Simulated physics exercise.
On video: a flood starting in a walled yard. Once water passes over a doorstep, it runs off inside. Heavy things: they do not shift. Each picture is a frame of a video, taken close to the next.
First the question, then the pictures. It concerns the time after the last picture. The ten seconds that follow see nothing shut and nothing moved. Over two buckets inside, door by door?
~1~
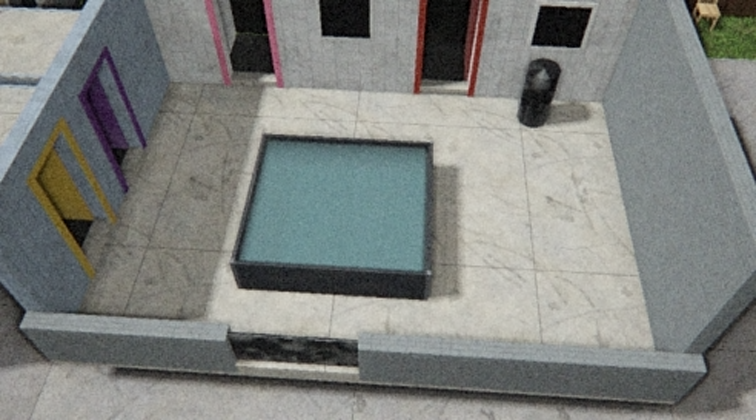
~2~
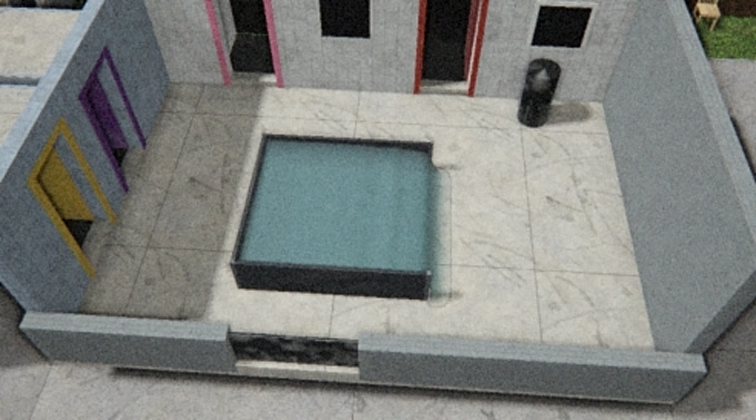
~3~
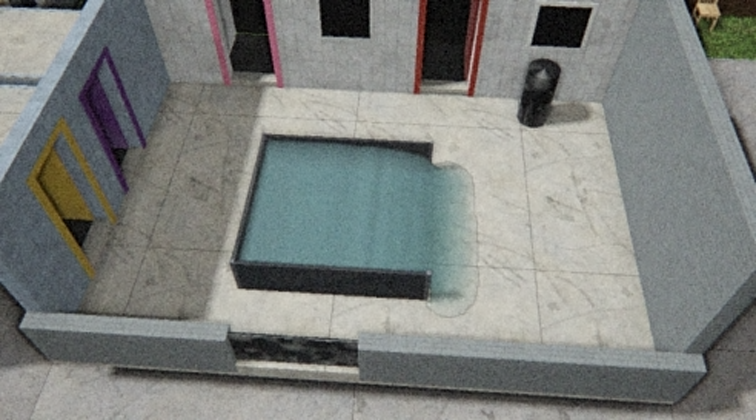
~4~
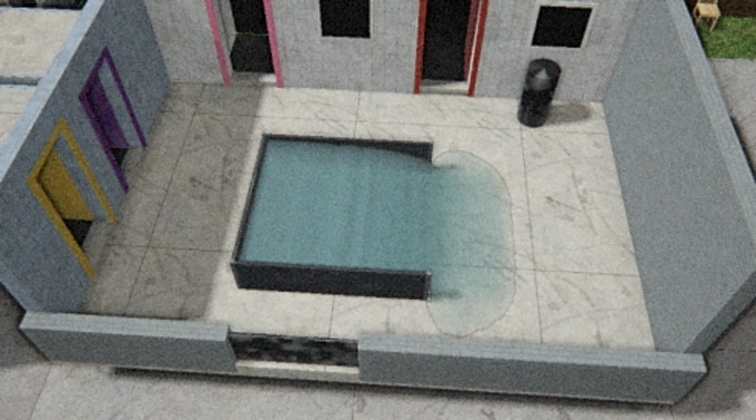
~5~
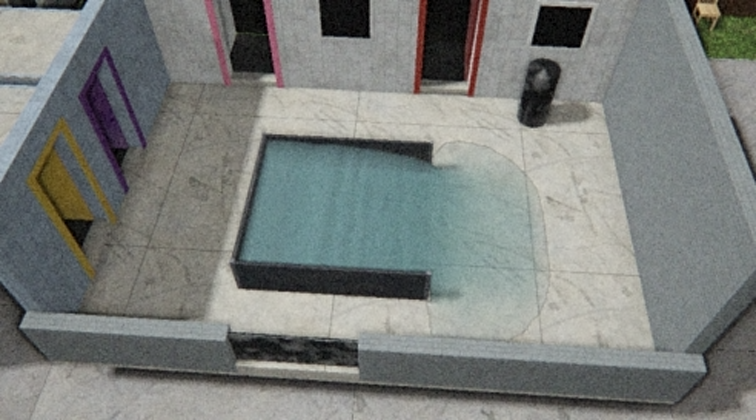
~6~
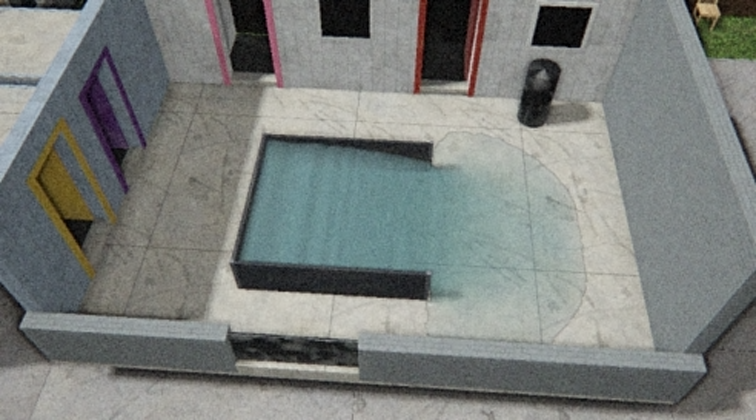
Door by door: The pink door not over; the purple door over; the red door not over; the yellow door not over.
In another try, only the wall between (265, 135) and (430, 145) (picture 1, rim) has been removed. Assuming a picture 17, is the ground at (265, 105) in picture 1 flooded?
At that place: Covered.
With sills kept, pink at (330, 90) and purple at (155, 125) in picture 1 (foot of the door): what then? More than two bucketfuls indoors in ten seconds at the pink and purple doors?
Note - pink door undershoots, purple door overshoots.
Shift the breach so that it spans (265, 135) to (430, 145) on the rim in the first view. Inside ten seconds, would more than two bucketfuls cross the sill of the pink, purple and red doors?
Pink: Exceeds the limit; purple: Exceeds the limit; red: Exceeds the limit.
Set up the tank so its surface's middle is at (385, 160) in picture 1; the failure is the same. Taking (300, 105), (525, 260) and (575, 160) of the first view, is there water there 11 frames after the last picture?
Going through them in that order: Still bare, waterlogged and waterlogged.
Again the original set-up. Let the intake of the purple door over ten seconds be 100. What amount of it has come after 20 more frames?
About 0 per cent.
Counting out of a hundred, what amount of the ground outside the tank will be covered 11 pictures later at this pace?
That works out at 40 %.
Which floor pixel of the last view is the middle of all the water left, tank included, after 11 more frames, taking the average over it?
Somewhere around (453, 233) in the last view.
A moment on, water covers 35 % of the floor; the pink door not reached, the purple door not reached, the red door not reached, the yellow door not reached.
Next, water covers 40 % of the floor; the pink door not reached, the purple door not reached, the red door not reached, the yellow door not reached.
Then, water covers 40 % of the floor; the pink door not reached, the purple door not reached, the red door wet at the sill, nothing in, the yellow door not reached.
Later, water covers 85 % of the floor; the pink door wet at the sill, nothing in, the purple door not reached, the red door wet at the sill, nothing in, the yellow door not reached.
In the end, water covers 100 % of the floor; the pink door wet at the sill, nothing in, the purple door over two buckets in, the red door under two buckets in, the yellow door wet at the sill, nothing in.
